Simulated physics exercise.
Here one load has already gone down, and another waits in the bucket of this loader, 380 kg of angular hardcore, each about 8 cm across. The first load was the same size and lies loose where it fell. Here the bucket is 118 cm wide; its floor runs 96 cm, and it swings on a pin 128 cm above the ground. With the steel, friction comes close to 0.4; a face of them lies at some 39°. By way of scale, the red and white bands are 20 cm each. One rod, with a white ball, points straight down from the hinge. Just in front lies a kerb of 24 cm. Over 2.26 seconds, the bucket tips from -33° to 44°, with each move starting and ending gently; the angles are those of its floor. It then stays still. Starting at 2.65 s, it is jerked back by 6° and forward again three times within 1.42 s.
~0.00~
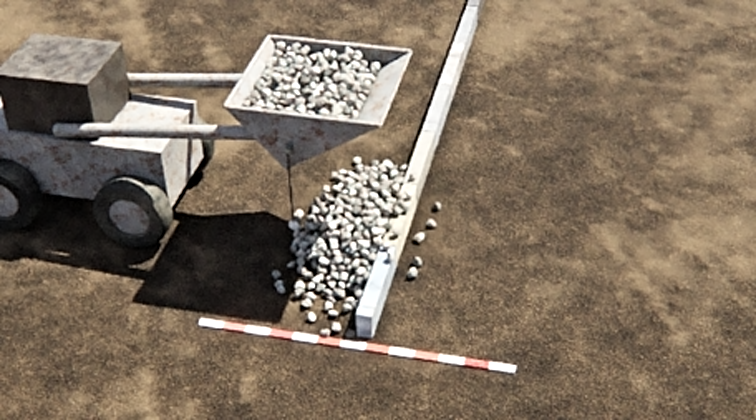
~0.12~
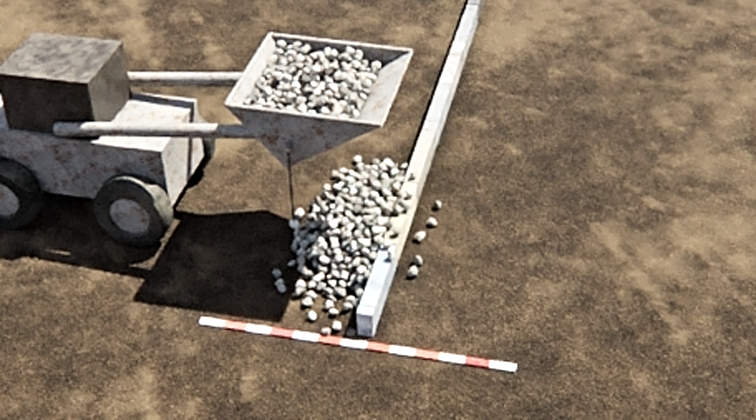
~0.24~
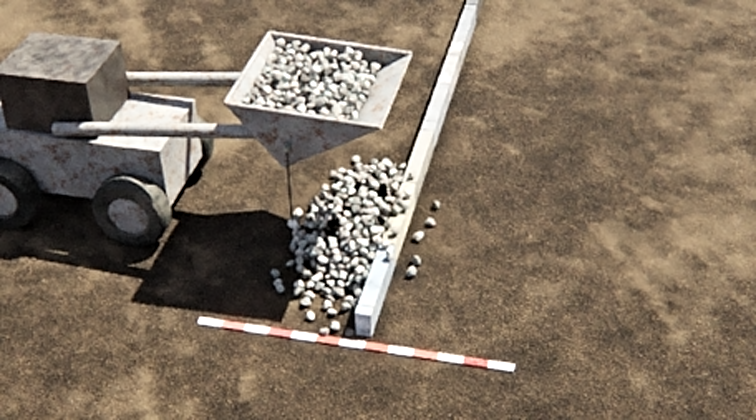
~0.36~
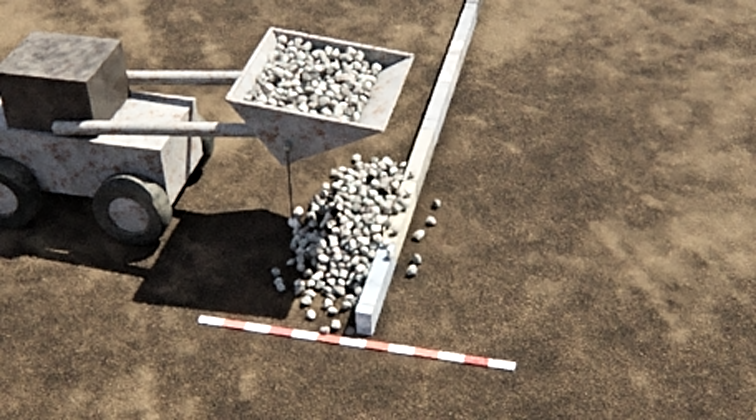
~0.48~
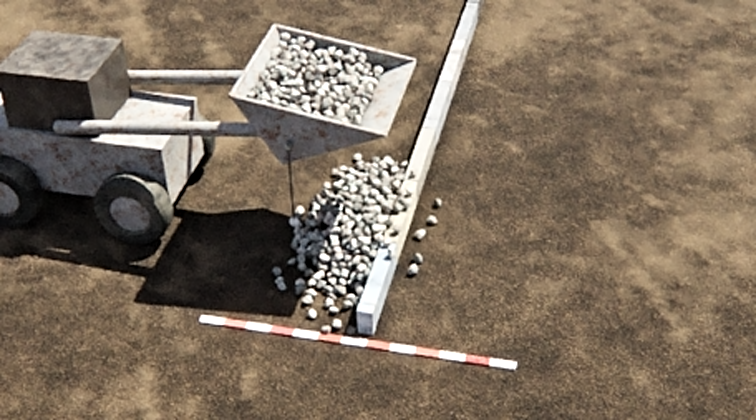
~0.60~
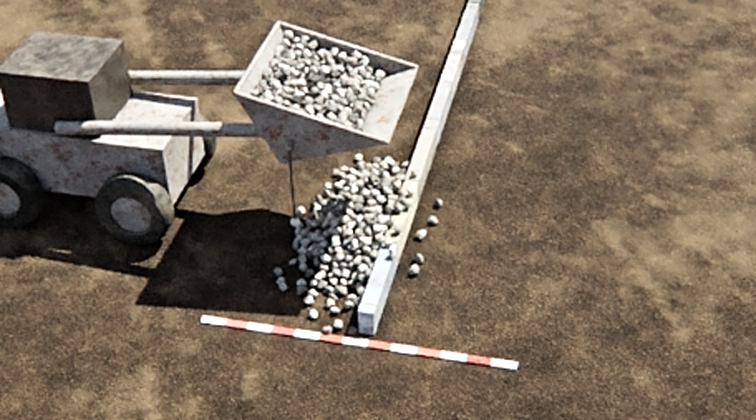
A pale grey loader with a darker, weathered box on top stands at the left on brown, patchy ground, seen from above and to one side in bright light. Its raised bucket holds whitish stones above a loose heap against a long pale kerb, with a few stones beyond and a red and white banded rod in front. The bucket tilts slowly, its rear edge rising and its front lip dipping slightly, while the heap stays put.
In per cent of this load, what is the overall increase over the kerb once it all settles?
64 out of 100, about.
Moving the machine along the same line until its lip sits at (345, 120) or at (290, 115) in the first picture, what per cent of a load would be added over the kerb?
The first would add around 15 per cent, the second around 0 per cent.
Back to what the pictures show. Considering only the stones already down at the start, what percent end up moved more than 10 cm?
Estimate: 0 %, roughly.
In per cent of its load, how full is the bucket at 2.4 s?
It still holds about 20 per cent.
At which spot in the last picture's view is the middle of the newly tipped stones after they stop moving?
I'd say close to (422, 229).
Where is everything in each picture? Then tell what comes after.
In the first frame, the bucket is at -33°, its lip at (381, 125); the top of the load is at (301, 63). The earlier load is highest near (371, 211), 34 cm above ground level, 99 % on this side of the kerb, 1 % over the kerb.
The second frame shows lip at (382, 125), floor tilted -32°, highest stones at (295, 60); the stones move at 0.0 m/s on average.
In the third frame, the bucket is at -31°, its lip at (381, 128); the top of the load is at (295, 60); the stones move at 0.1 m/s on average.
The fourth frame shows lip at (383, 131), floor tilted -28°, highest stones at (294, 57); the stones move at 0.1 m/s on average.
The fifth frame shows lip at (386, 136), floor tilted -24°, highest stones at (288, 53); the stones move at 0.1 m/s on average.
The sixth frame shows lip at (388, 143), floor tilted -20°, highest stones at (285, 53); the stones move at 0.2 m/s on average.
After 1.7 s the floor is at 32°; in per cent of one load, 100 in the bucket, 99 on this side of the kerb, 1 over the kerb; the foremost stones are at (416, 234).
After 2.4 s the floor is at 44°; in per cent of one load, 21 in the bucket, 146 on this side of the kerb, 32 over the kerb; the foremost stones are at (467, 247).
After 4.5 s the floor is at 44°; in per cent of one load, 0 in the bucket, 135 on this side of the kerb, 65 over the kerb; the foremost stones are at (538, 257).
After 7.2 s the floor is at 44°; in per cent of one load, 0 in the bucket, 135 on this side of the kerb, 65 over the kerb; the foremost stones are at (538, 257). Net gain over the kerb, 64.
